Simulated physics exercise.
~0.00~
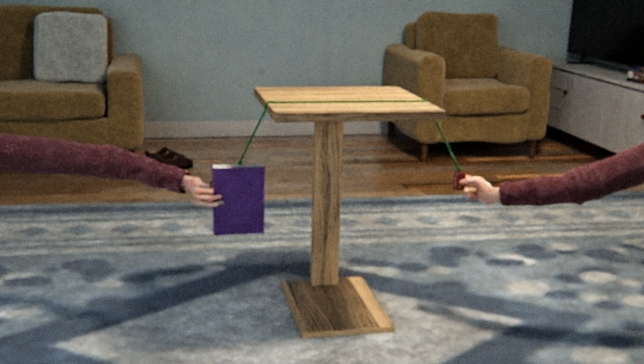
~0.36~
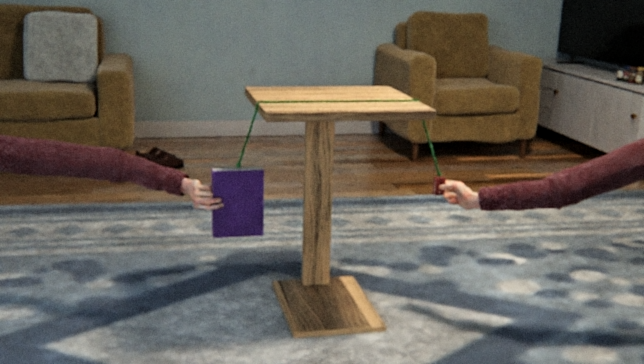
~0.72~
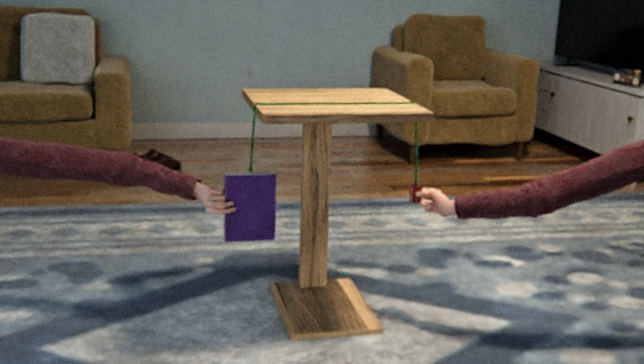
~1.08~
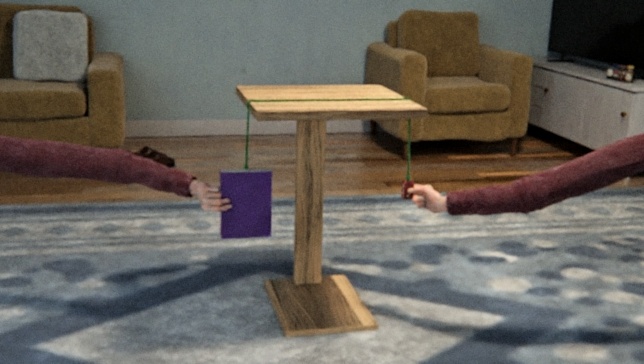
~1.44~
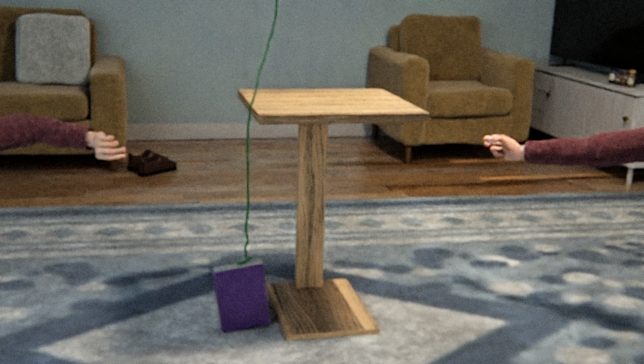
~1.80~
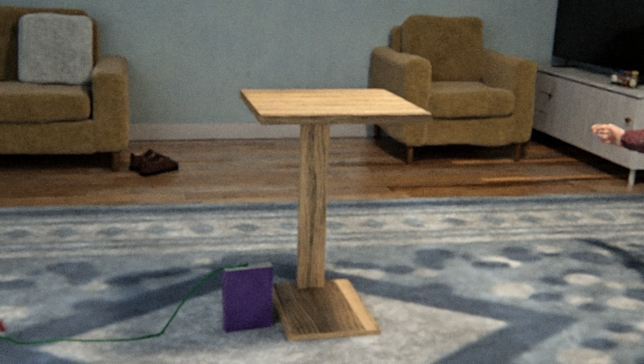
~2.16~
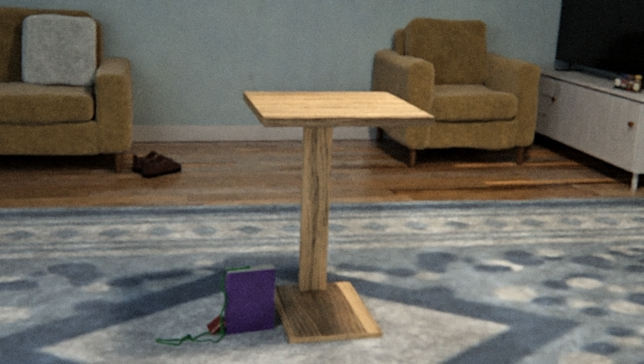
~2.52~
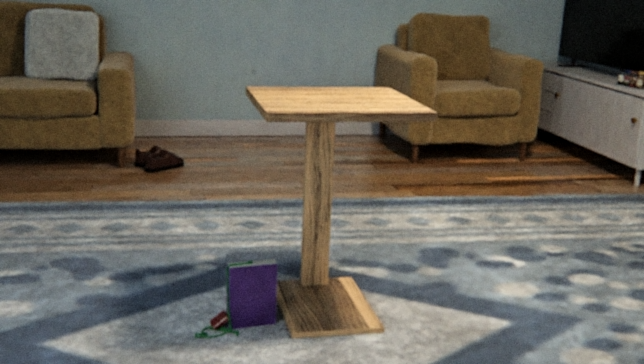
In the video, two hands hold a purple book and a small red object tied to opposite ends of a green cord draped over a wooden stand. They let go, the book drops on the left, and the cord and red object follow, ending beside it on the rug.
